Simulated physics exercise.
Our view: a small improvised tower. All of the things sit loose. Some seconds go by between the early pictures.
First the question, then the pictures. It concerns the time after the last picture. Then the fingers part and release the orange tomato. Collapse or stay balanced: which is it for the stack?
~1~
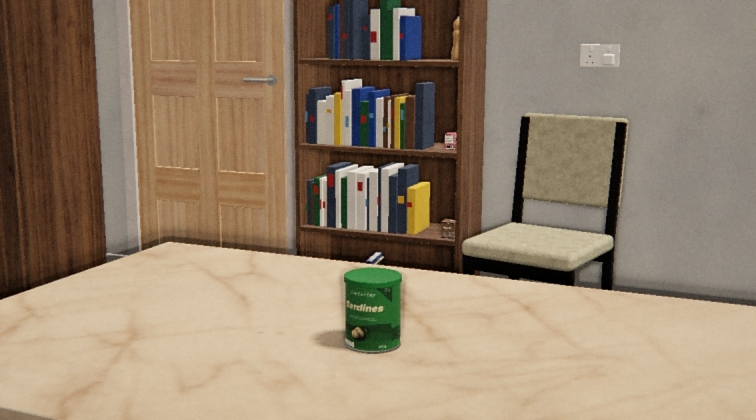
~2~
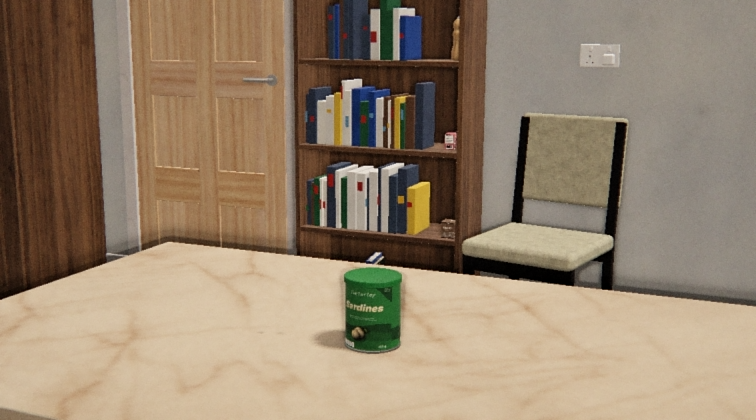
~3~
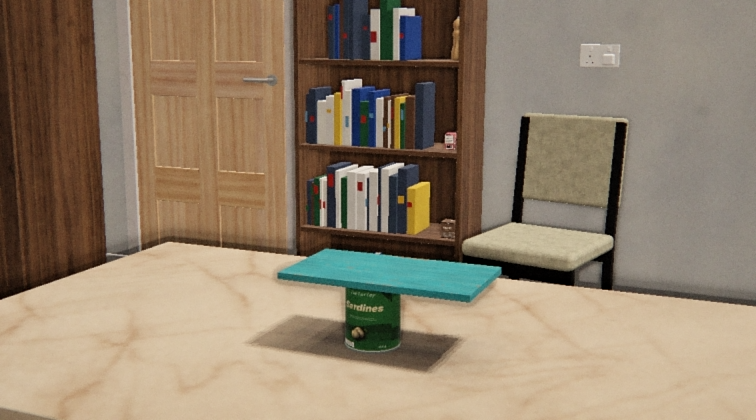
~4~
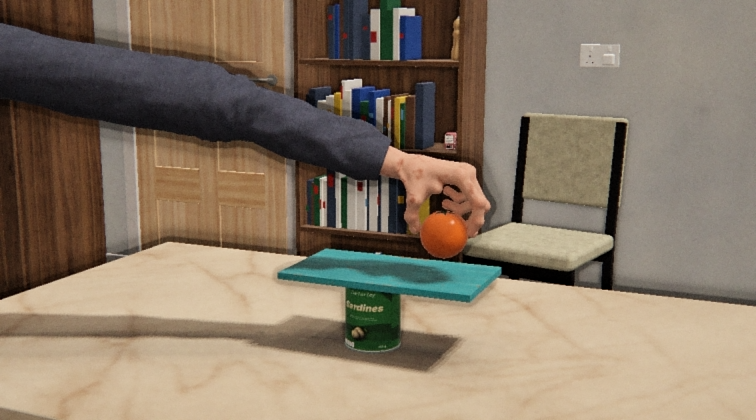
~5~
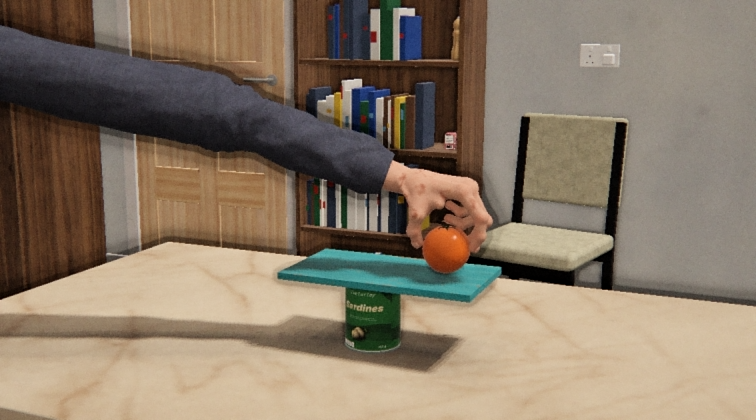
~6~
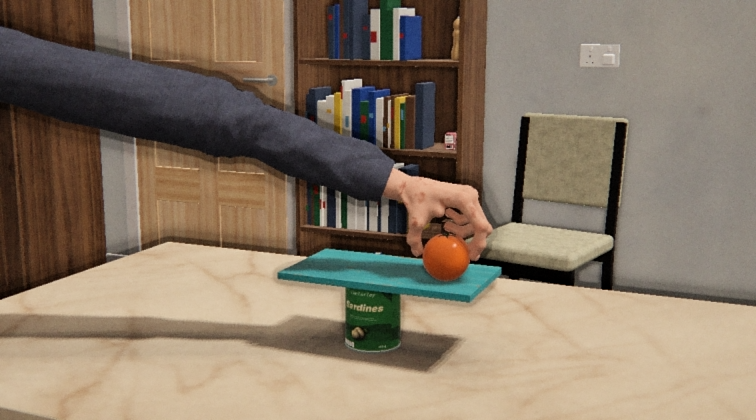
A fall.
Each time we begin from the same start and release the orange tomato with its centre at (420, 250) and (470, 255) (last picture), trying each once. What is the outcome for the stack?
The first time it tumbles down, but the second time it tumbles down.
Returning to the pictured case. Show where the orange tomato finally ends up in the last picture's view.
I'd say around (497, 346) in the last view.
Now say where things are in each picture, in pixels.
In the first picture, the last thing is not in view yet.
In the second picture, the last thing is not in view yet.
In the third picture, the last thing is not in view yet; turquoise board (391, 273).
The fourth picture shows coming down; orange tomato (444, 234); turquoise board (391, 273).
The fifth picture shows coming down; orange tomato (446, 249); turquoise board (391, 273).
The sixth picture shows in place under the hand; orange tomato (446, 257); turquoise board (391, 273).
Then, 0.30 s on from there, orange tomato now fallen; turquoise board turned 36° from how it was put.
Then, 0.40 s on from there, turquoise board turned 57° from how it was put.
Then, 0.60 s on from there, turquoise board turned 47° from how it was put.
Then, 1.50 s on from there, turquoise board turned 43° from how it was put.
In the end, fallen, orange tomato; toppled in the stack, turquoise board; green tin unmoved. At the end, from the last picture's camera, orange tomato near (497, 347). The stack gives way.
